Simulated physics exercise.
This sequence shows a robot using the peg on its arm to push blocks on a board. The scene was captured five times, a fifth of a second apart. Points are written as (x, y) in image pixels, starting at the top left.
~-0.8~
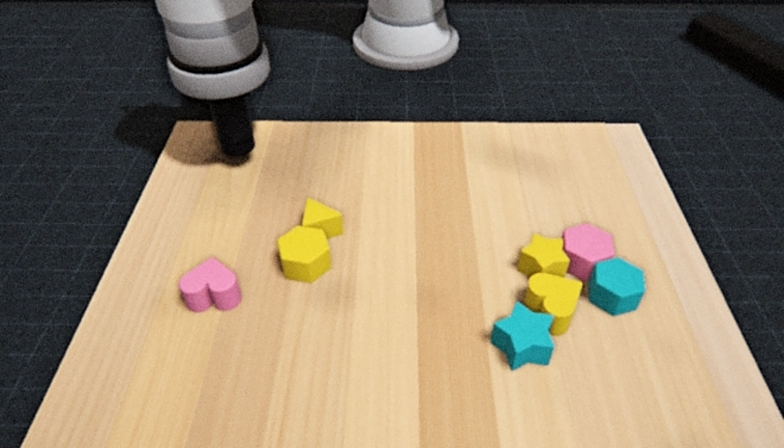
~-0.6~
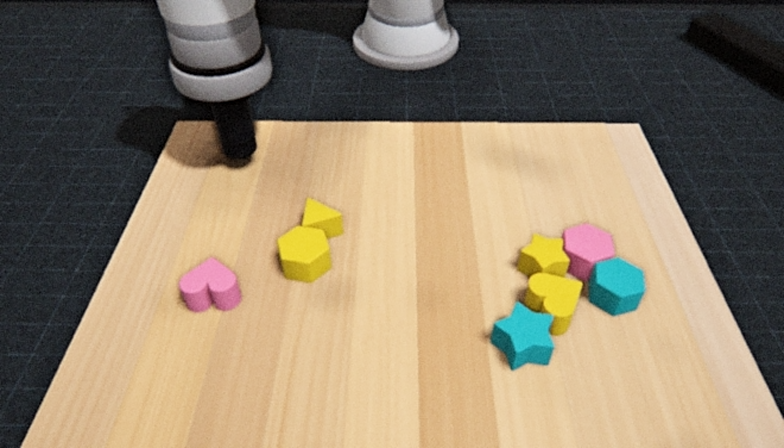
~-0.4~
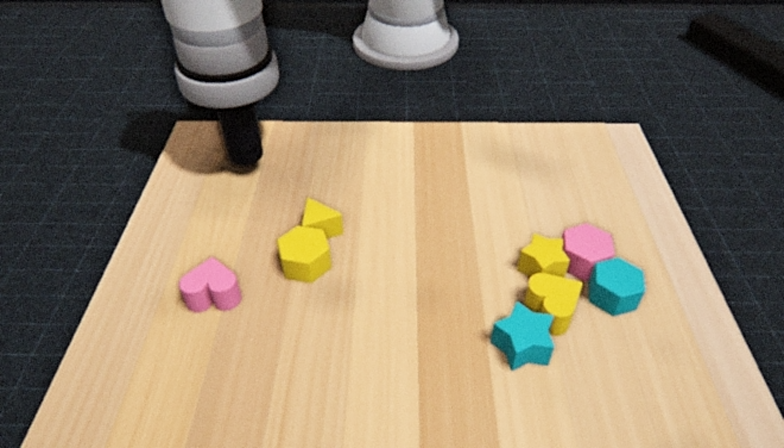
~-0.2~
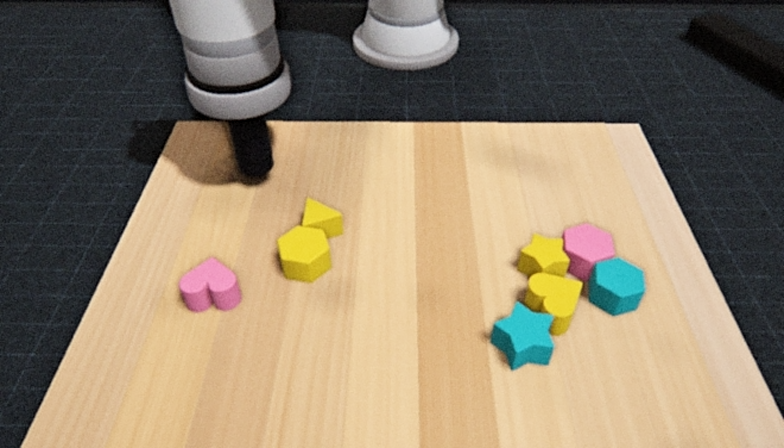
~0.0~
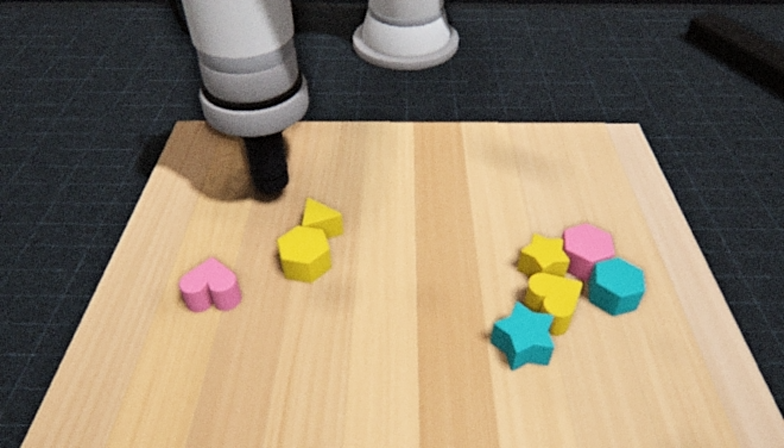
In this clip, a robot arm with a dark peg moves slowly at first, then a little faster, down and to the right over a wooden board, nearing a yellow triangle and hexagon, while all the colored blocks stay still.
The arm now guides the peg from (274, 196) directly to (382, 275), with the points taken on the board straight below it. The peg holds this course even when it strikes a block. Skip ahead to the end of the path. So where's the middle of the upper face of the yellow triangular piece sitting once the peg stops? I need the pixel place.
For the centre of its top, I'd go with (409, 272).
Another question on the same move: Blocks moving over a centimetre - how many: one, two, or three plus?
My count: 1.
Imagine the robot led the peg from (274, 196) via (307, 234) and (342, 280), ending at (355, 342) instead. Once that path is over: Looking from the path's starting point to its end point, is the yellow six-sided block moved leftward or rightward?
It shifts to the right.
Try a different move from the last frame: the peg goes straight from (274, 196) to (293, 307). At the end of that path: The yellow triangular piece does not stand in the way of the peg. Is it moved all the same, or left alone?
Stays put.
What follows on the original path. One third of the way, peg (305, 206); yellow triangular piece (326, 215), turned 35° clockwise.
Two thirds of the way, peg (342, 233); yellow six-sided block (304, 248), turned 20° clockwise; yellow triangular piece (366, 242), turned 45° clockwise.
At the end, peg (382, 261); yellow six-sided block (304, 248), turned 20° clockwise; yellow triangular piece (409, 272), turned 40° clockwise.
